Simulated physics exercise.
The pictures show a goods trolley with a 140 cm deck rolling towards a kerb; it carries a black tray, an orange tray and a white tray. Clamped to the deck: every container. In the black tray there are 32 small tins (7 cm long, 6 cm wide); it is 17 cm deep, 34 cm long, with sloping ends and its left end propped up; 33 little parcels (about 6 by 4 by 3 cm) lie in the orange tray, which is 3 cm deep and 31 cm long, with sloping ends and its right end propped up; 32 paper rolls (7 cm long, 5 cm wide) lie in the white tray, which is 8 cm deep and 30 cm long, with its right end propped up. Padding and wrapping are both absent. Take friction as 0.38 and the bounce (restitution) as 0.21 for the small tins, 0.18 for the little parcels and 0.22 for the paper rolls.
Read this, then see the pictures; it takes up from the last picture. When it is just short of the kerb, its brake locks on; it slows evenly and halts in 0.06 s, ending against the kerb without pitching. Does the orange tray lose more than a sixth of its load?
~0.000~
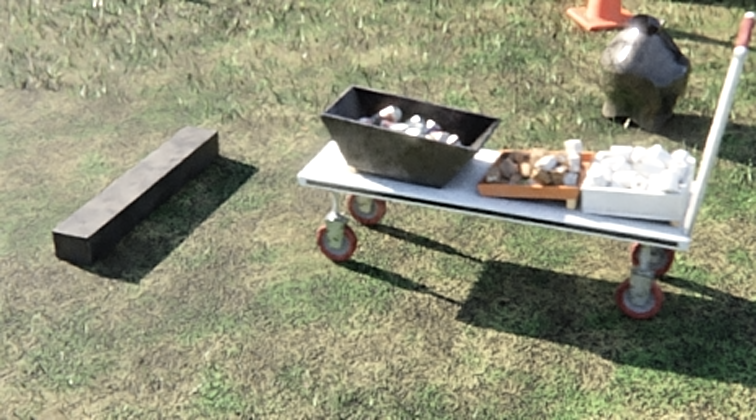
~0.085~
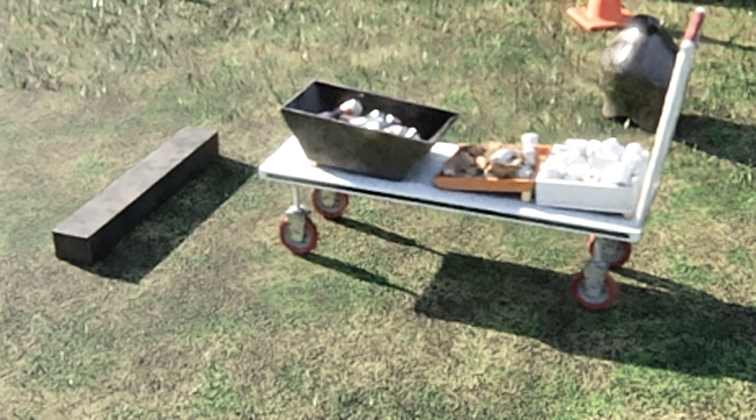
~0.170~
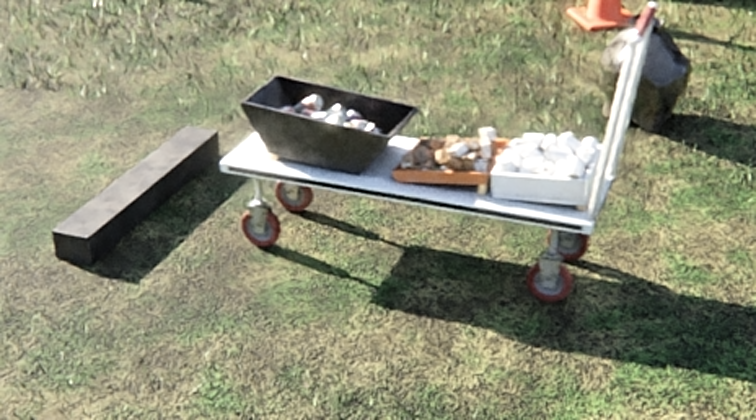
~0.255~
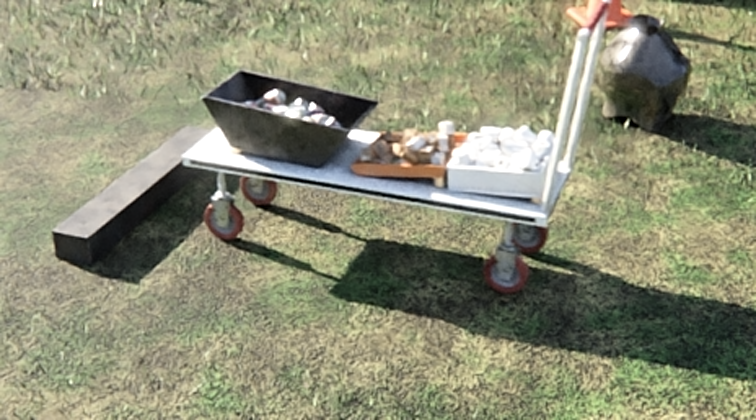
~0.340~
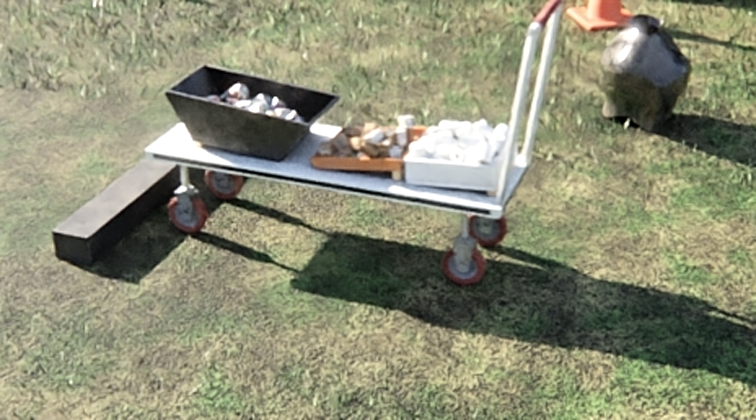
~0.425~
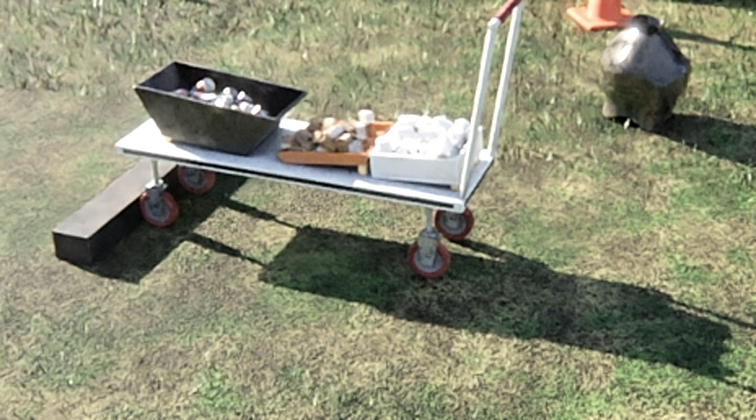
More than one out of six get out.
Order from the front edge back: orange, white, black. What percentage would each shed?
With that order the black tray sheds 0 per cent of its load, the orange tray 30 per cent, and the white tray 10 per cent.
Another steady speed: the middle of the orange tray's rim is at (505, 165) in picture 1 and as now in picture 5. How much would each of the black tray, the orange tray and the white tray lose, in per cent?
That would give black tray 0 %, orange tray 20 % and white tray 10 %.
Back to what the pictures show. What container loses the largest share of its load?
The orange tray is the one.
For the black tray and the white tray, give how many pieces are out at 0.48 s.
Estimate at that time - black tray 0, white tray 0, give or take.
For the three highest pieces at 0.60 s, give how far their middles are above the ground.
Some 56 cm up.
After 0.48 s, black tray 32 in, 0 out, orange tray 31 in, 2 out and white tray 32 in, 0 out.
After 0.60 s, black tray 32 in, 0 out, orange tray 27 in, 6 out and white tray 29 in, 3 out.
After 0.83 s, black tray 32 in, 0 out, orange tray 25 in, 8 out and white tray 27 in, 5 out.
Outcome (at 1.34 s), black tray 32 in, 0 out, orange tray 24 in, 9 out and white tray 27 in, 5 out. Asked share, 9 of 33, 27 per cent.
